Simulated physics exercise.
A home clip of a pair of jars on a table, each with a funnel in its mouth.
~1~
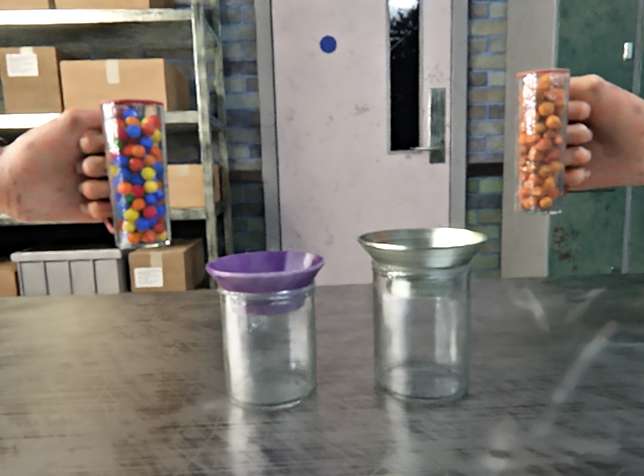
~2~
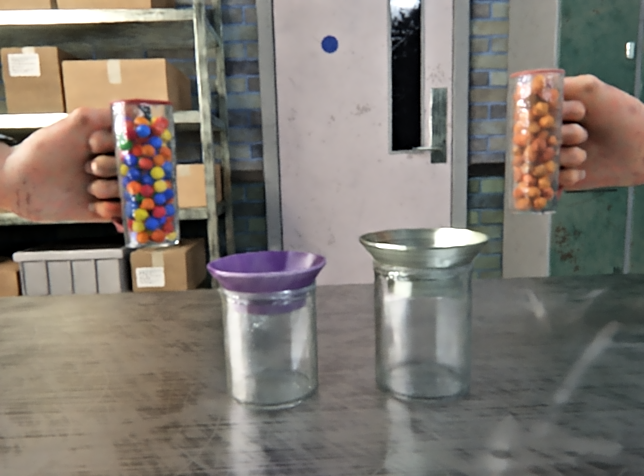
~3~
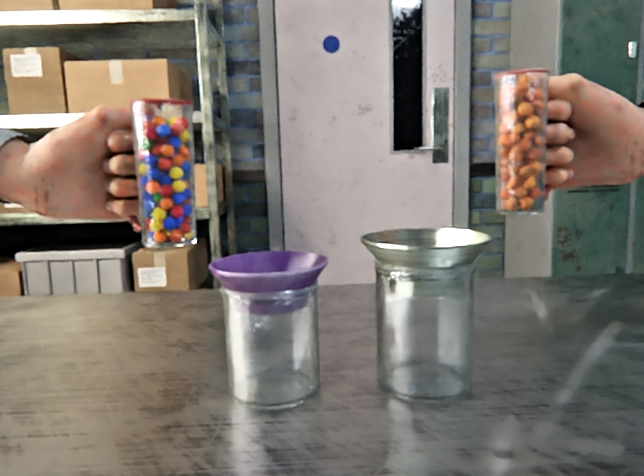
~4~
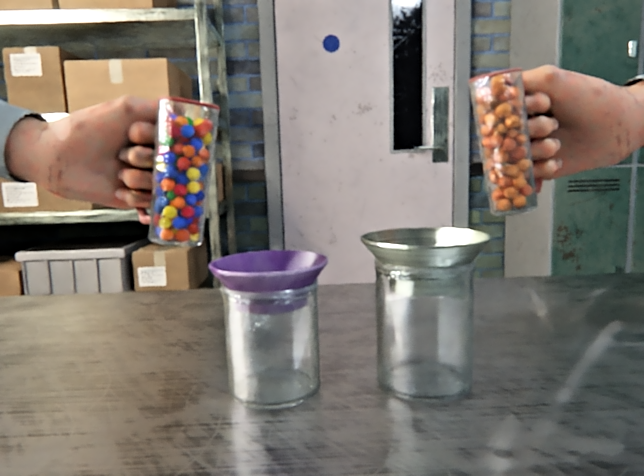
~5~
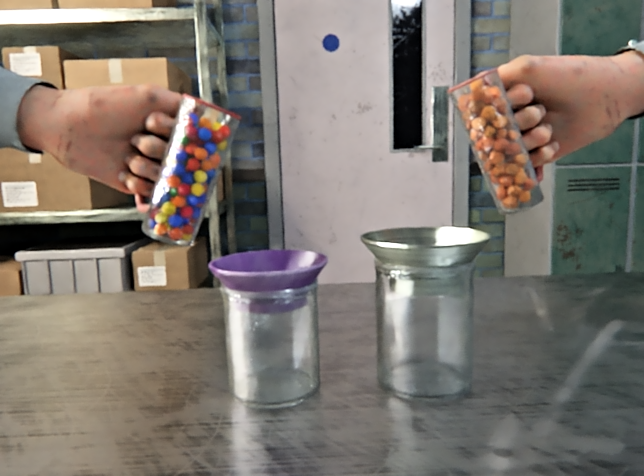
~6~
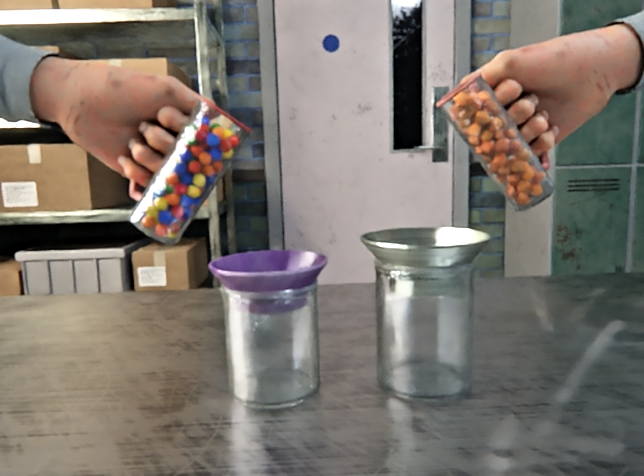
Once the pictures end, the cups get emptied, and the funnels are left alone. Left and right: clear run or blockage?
Left funnel empties into its jar, right funnel empties into its jar.
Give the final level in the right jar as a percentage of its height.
About 20 per cent.
Then, 0.22 s after the last picture, left, all still in the cup; right, all still in the cup.
Then, 0.50 s after the last picture, left, nearly all still in the cup, a stray few in or over the funnel; right, all still in the cup.
Then, 0.81 s after the last picture, left, most still in the cup, a small part in or over the funnel, a small part down in the jar; right, most still in the cup, a small part in or over the funnel.
At rest, left, all down in the jar; right, all down in the jar.
